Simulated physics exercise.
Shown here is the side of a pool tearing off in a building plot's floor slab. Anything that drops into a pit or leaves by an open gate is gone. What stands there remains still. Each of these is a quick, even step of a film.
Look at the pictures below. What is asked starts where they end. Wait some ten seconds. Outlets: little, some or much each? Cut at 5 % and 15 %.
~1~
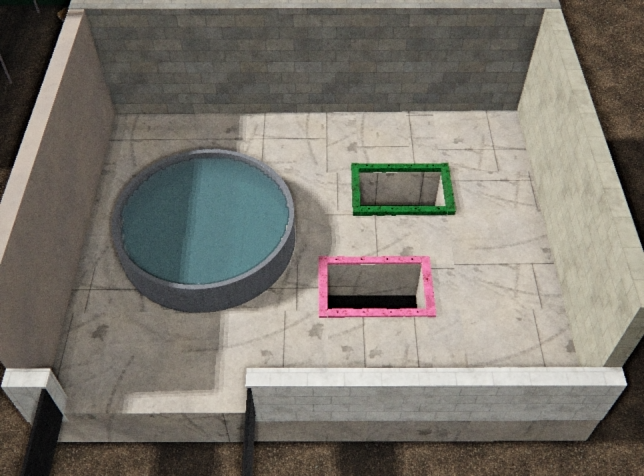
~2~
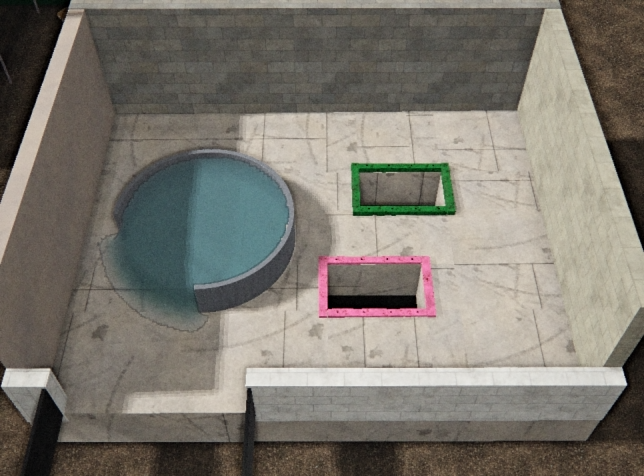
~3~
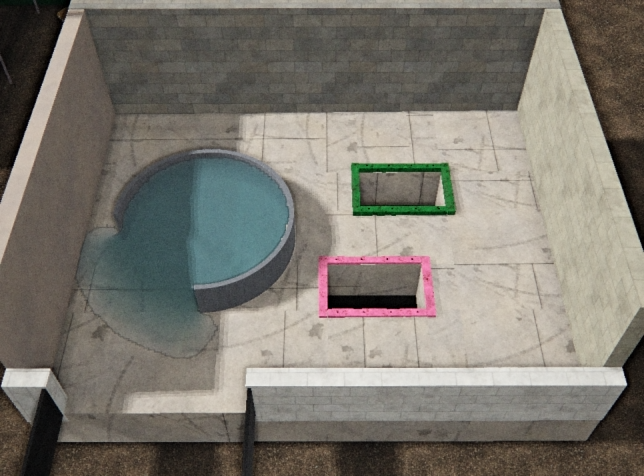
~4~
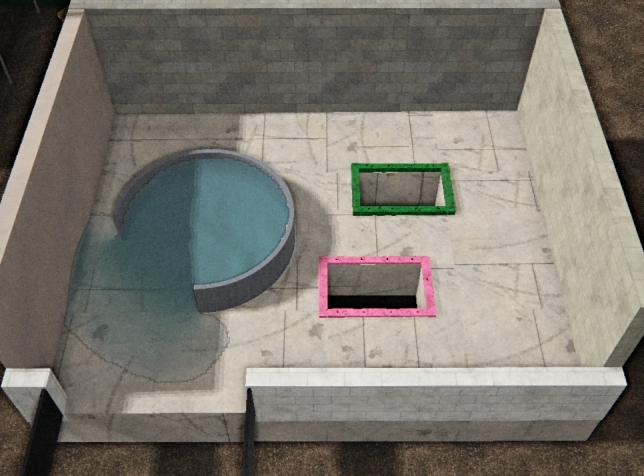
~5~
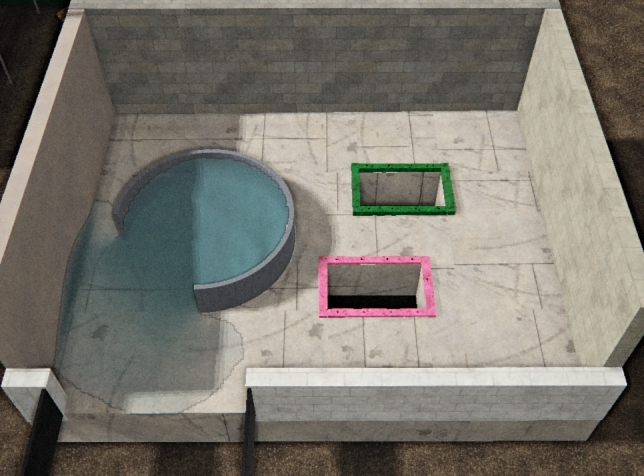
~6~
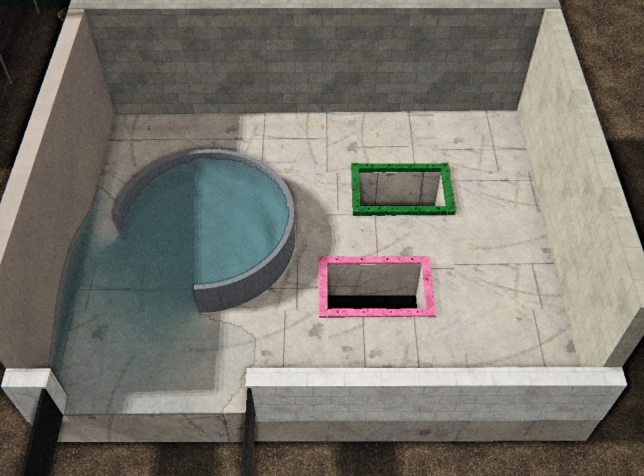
The gate: Much. The pink pit: Little. The green pit: Little.
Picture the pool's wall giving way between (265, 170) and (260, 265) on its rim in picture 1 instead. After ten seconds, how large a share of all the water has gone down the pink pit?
Approximate share, pink: 20 in a hundred.
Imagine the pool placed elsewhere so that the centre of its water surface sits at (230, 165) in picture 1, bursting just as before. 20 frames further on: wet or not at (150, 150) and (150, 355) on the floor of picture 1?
First submerged, then submerged.
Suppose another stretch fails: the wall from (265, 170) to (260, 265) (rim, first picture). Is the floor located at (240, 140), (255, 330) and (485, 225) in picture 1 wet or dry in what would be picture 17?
As listed: Not flooded, no water, flooded.
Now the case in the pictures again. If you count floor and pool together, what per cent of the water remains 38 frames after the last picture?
Roughly 48 per cent.
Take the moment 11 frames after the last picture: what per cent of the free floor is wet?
Close to 20 percent, by my reckoning.
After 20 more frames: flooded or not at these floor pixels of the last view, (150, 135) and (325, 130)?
First swamped, then spared.
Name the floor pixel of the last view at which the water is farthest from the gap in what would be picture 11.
My pick would be pixel (109, 143).
A moment on, water covers 20 % of the floor; the gate 5 %, the pink pit 0 %, the green pit 0 %.
Next, water covers 20 % of the floor; the gate 16 %, the pink pit 0 %, the green pit 0 %.
Then, water covers 30 % of the floor; the gate 34 %, the pink pit 0 %, the green pit 0 %.
Later, water covers 50 % of the floor; the gate 52 %, the pink pit 0 %, the green pit 0 %.
In the end, water covers 65 % of the floor; the gate 63 %, the pink pit 0 %, the green pit 0 %.
